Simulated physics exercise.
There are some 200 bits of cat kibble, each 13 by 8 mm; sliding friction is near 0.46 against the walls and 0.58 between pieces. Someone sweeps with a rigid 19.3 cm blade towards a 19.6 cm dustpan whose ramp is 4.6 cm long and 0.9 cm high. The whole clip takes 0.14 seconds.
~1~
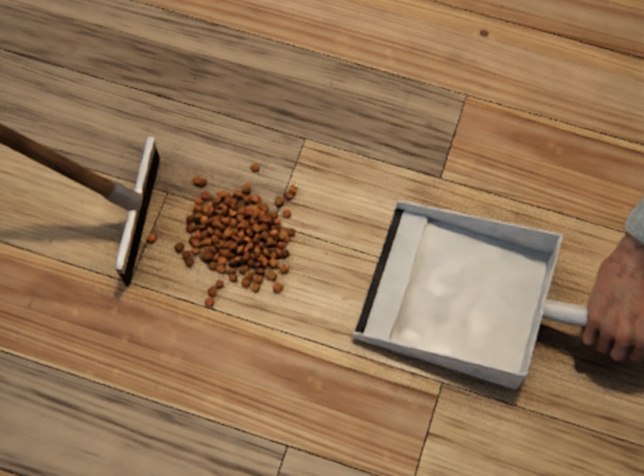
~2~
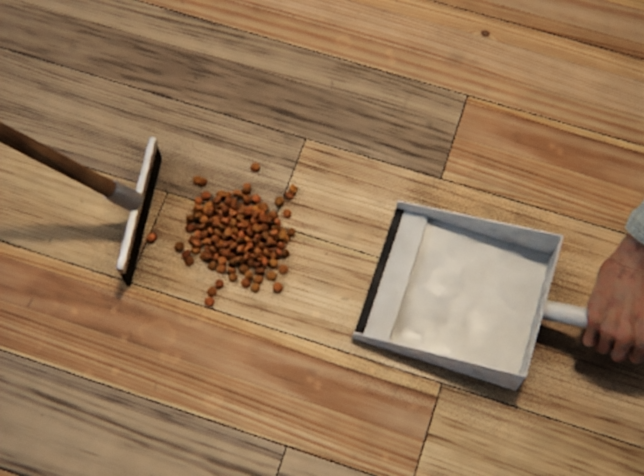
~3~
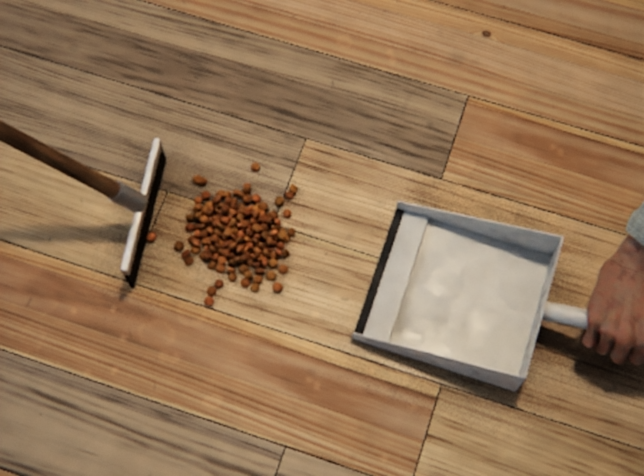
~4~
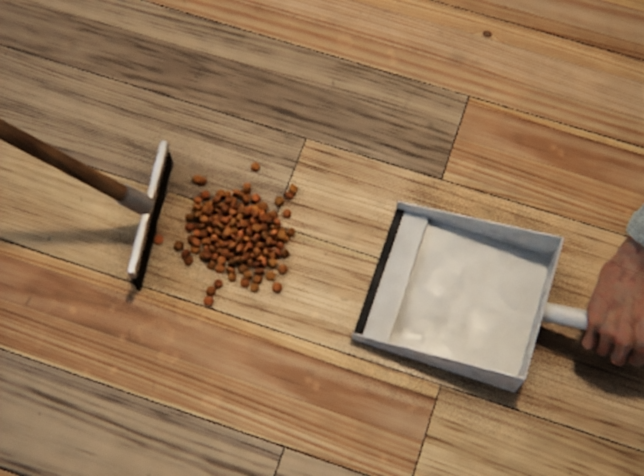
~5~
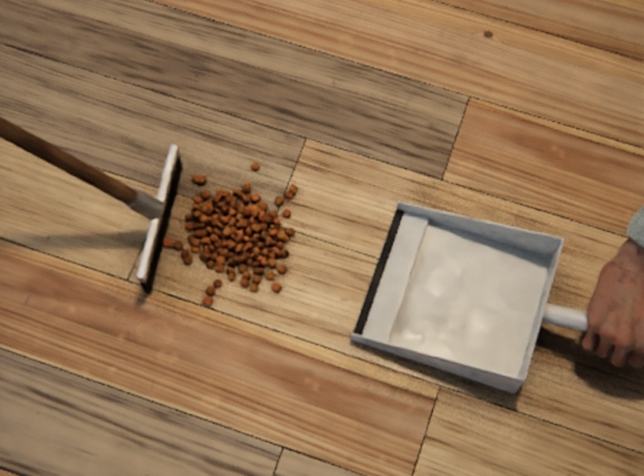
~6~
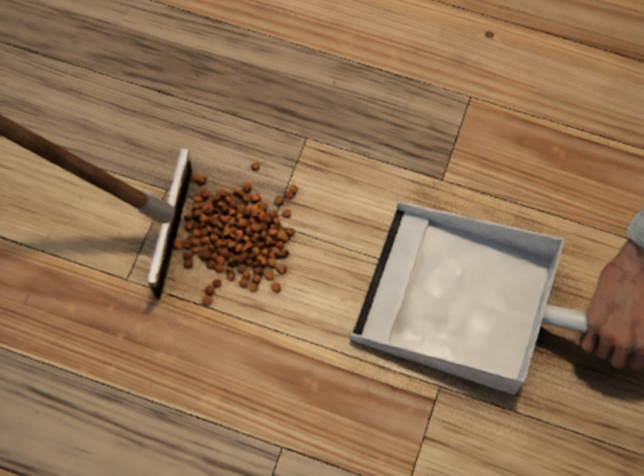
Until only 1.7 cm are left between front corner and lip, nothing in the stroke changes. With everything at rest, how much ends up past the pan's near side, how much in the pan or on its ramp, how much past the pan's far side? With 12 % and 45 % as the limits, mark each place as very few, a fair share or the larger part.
My call: Near side: Very few; pan: A fair share; far side: Very few.
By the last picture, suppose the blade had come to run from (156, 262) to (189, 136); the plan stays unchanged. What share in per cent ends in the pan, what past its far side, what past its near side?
Pan: 20, far side: 30, near side: 0.
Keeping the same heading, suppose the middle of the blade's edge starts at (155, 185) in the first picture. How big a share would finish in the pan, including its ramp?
Around 35 %.
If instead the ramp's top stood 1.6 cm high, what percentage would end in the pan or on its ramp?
In that case roughly 20 percent.
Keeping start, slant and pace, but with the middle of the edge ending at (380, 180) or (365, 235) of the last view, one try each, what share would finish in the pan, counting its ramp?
Close to 20 and 40 in a hundred, in that order.
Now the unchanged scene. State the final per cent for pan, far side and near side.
Near side 5 %, pan 25 %, far side 0 %.
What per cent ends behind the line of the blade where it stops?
20 %.
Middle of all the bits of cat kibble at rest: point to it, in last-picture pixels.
Somewhere near (365, 270) in the last picture.
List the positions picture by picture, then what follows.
The first picture shows blade from (121, 269) to (152, 144), moved 0.0 cm, 0 of the pieces shifted so far; middle of the pieces at (235, 232); pan at (468, 300).
The second picture shows blade from (122, 270) to (154, 144), moved 0.2 cm, 0 of the pieces shifted so far; middle of the pieces at (235, 232).
The third picture shows blade from (126, 271) to (158, 145), moved 0.9 cm, 0 of the pieces shifted so far; middle of the pieces at (234, 231).
The fourth picture shows blade from (133, 274) to (165, 147), moved 2.0 cm, 1 of the pieces shifted so far; middle of the pieces at (234, 231).
The fifth picture shows blade from (142, 278) to (175, 151), moved 3.5 cm, 1 of the pieces shifted so far; middle of the pieces at (234, 231).
The sixth picture shows blade from (153, 283) to (185, 155), moved 5.2 cm, 4 of the pieces shifted so far; middle of the pieces at (234, 231); pan at (468, 303).
Then, 0.21 s after the last picture, middle of the blade 15 cm from the lip; 0 % over the lip, far side 0 %, near side 0 %.
Then, 0.35 s after the last picture, middle of the blade 7 cm from the lip; 0 % over the lip, far side 0 %, near side 5 %.
Then, 0.62 s after the last picture, middle of the blade 3 cm from the lip; 25 % over the lip, far side 0 %, near side 5 %.
In the end, near side 5 %, pan 25 %, far side 0 %, in front of the lip or behind the blade 70 %.
